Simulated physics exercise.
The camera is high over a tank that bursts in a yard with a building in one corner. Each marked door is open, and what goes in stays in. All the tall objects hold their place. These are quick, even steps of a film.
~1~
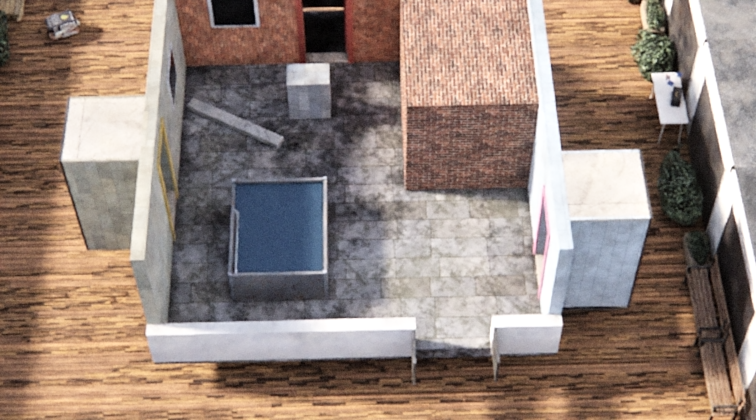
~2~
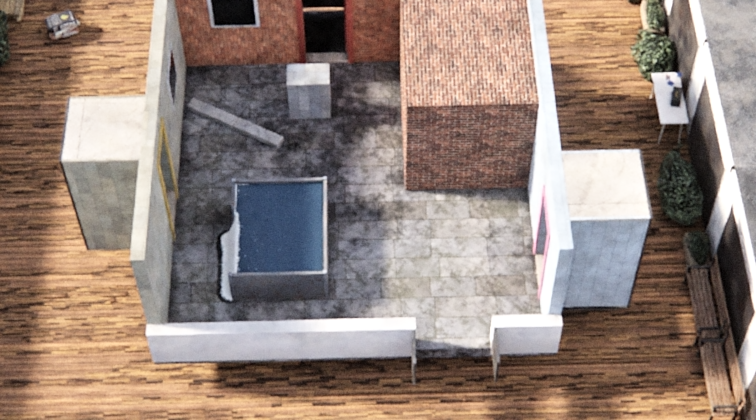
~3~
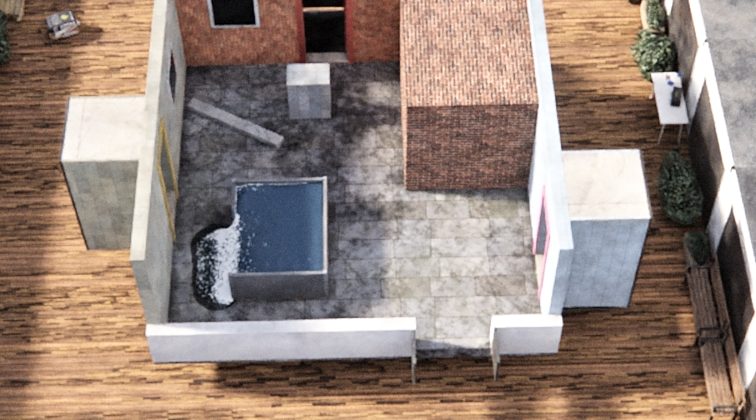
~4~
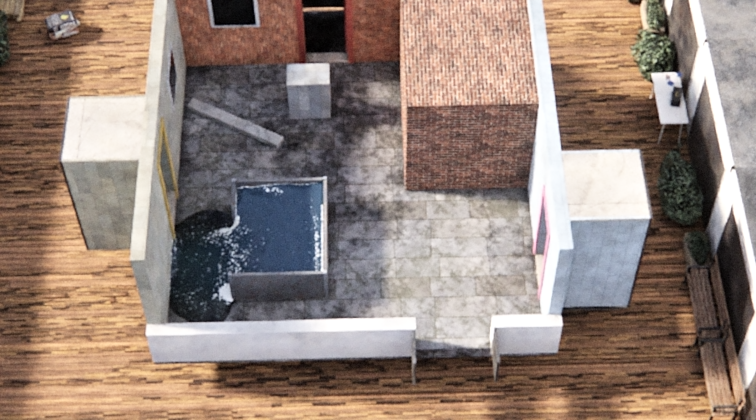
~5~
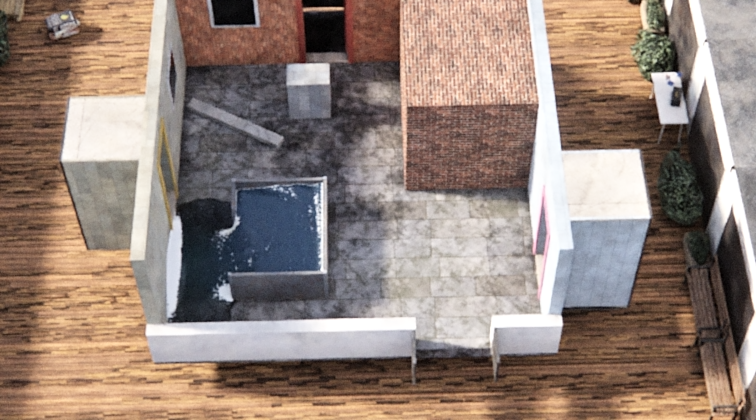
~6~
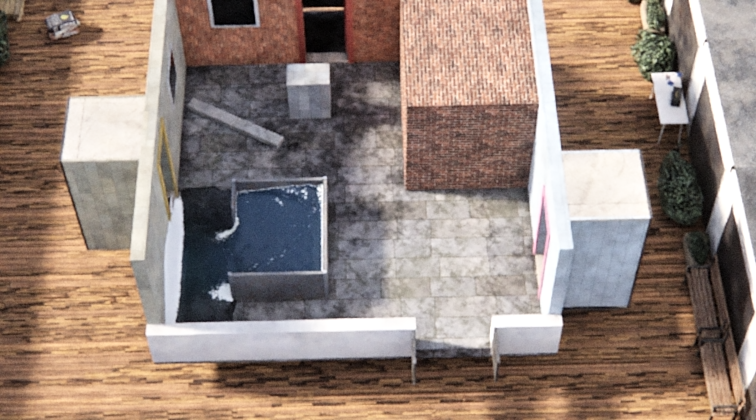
A square water tank in a walled yard bursting on its left side, water pouring out and spreading to the left wall.
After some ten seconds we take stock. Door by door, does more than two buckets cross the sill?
One by one: The red door holds within the limit; the pink door floods; the yellow door holds within the limit.
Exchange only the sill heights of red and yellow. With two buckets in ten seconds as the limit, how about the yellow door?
In short: Yellow door is over.
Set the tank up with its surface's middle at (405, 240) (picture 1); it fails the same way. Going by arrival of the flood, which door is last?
The one in pink.
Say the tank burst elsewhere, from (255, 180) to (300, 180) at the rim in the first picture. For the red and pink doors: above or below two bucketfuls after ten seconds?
Red passes that mark; pink stays under.
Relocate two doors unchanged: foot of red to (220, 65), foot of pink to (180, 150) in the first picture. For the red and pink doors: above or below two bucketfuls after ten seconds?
In short: Red lets more in; pink floods.
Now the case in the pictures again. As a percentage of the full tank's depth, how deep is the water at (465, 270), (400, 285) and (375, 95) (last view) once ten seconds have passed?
In that order: 6, 6 and 8 per cent.
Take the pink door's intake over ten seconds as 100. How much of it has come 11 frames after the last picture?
Some 0 per cent.
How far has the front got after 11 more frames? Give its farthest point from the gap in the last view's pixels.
At about (187, 72).
A moment on, water covers 15 % of the floor; the red door not reached, the pink door not reached, the yellow door under two buckets in.
Next, water covers 35 % of the floor; the red door not reached, the pink door not reached, the yellow door under two buckets in.
Then, water covers 65 % of the floor; the red door not reached, the pink door under two buckets in, the yellow door under two buckets in.
Later, water covers 90 % of the floor; the red door wet at the sill, nothing in, the pink door far over two buckets in, the yellow door under two buckets in.
In the end, water covers 95 % of the floor; the red door wet at the sill, nothing in, the pink door far over two buckets in, the yellow door under two buckets in.
